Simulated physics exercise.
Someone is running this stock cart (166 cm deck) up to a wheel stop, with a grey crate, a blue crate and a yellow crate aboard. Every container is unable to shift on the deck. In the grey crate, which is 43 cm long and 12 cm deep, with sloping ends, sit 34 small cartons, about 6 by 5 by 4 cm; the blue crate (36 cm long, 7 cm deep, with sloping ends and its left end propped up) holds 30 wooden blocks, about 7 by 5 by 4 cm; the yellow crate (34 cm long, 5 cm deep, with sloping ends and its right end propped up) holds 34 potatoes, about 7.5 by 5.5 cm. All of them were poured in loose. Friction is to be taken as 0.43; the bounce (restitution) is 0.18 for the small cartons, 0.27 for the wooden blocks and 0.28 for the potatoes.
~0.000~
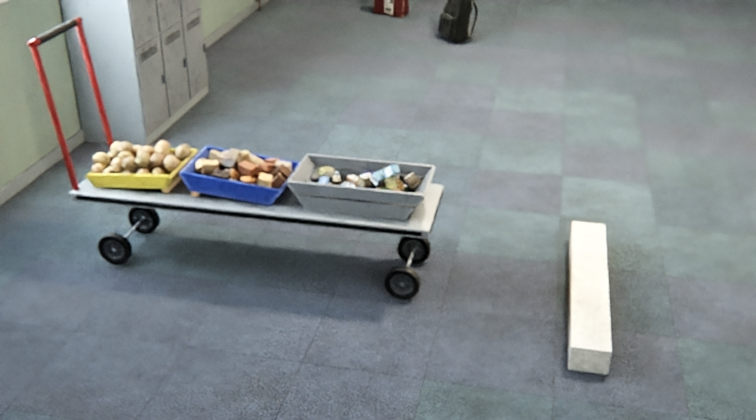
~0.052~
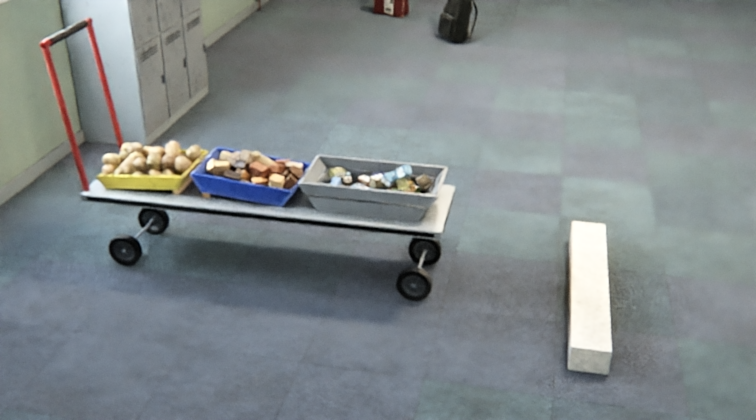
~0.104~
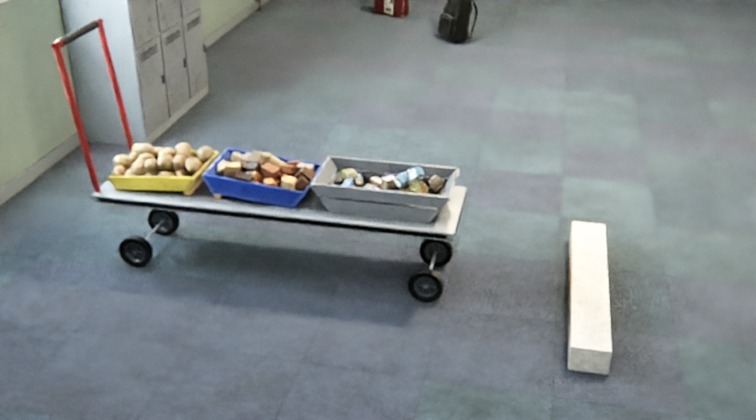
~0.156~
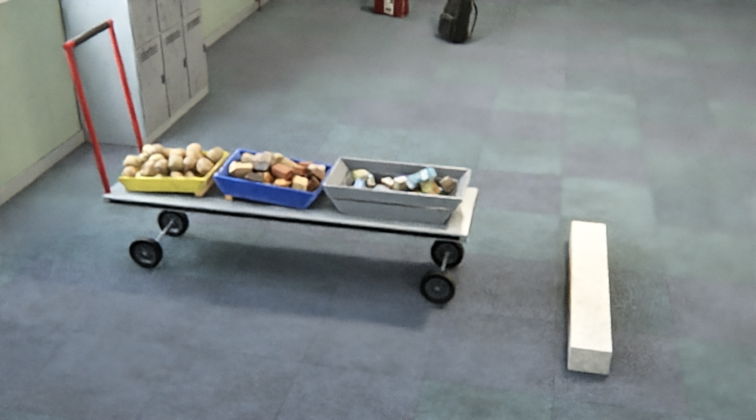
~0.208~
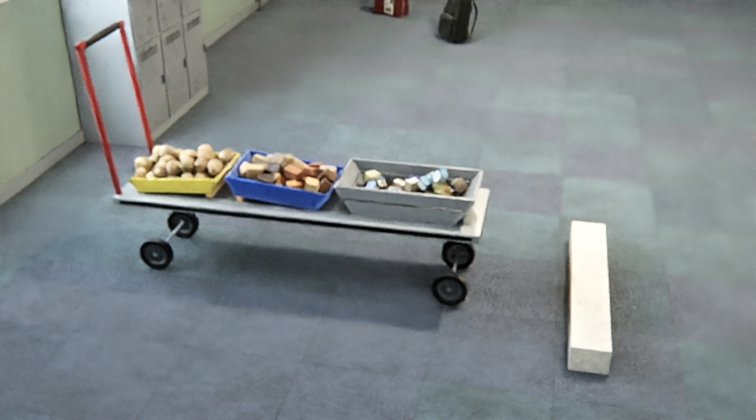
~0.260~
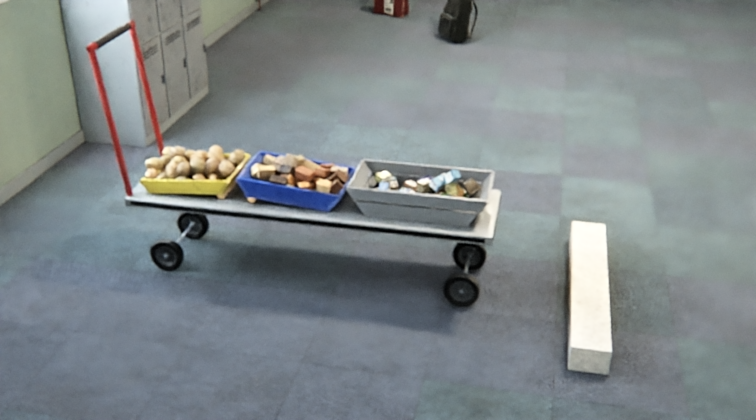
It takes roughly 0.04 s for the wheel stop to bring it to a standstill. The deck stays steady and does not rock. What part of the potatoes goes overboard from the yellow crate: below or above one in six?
Spilled: Lower than a sixth.
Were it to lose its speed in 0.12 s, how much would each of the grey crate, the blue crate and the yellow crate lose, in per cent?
Grey crate 0 %, blue crate 0 %, yellow crate 0 %.
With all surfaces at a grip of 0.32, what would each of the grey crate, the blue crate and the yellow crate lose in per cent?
In that setup grey crate sheds 0 percent, blue crate sheds 0 percent, and yellow crate sheds 10 percent.
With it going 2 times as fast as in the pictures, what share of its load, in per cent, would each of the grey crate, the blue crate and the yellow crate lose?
Grey crate 0, blue crate 20, yellow crate 30 per cent.
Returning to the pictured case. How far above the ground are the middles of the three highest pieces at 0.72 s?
Some 54 cm up.
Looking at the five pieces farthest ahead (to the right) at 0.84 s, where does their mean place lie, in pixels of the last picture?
Around pixel (564, 200).
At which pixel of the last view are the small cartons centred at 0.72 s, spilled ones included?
The middle is around (528, 205).
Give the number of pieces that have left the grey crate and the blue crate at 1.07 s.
Estimate at that time - grey crate 0, blue crate 0, give or take.
After 0.62 s, impact.
After 0.72 s, the grey crate has all 34, the blue crate has all 30 and the yellow crate is down by 1 of 34.
After 0.84 s, the grey crate has all 34, the blue crate has all 30 and the yellow crate is down by 2 of 34.
After 1.07 s, the grey crate has all 34, the blue crate has all 30 and the yellow crate is down by 2 of 34.
When it is over (at 1.57 s), the grey crate has all 34, the blue crate has all 30 and the yellow crate is down by 2 of 34. Asked share, 2 of 34, 6 per cent.
